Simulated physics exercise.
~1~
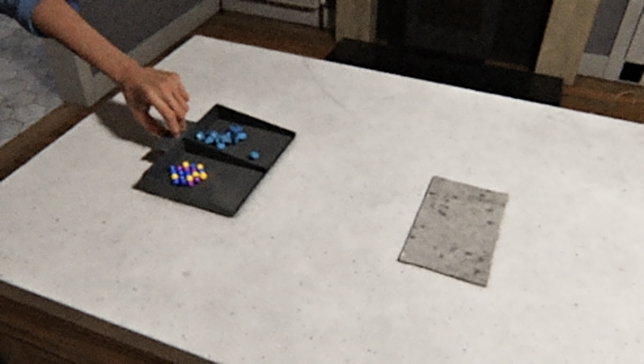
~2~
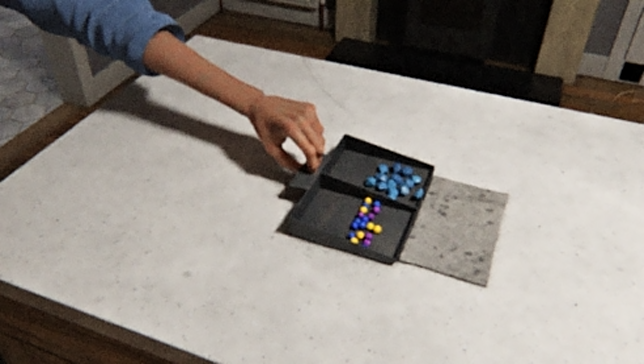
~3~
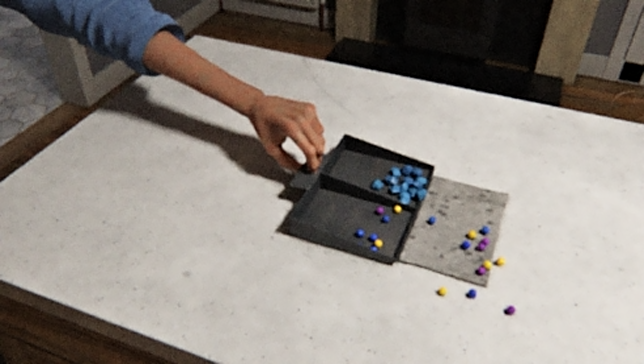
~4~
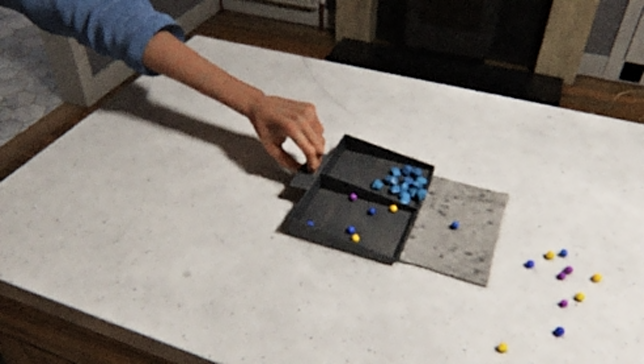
On a white counter, a hand pushes a tray into a slab, spilling some colorful beads.
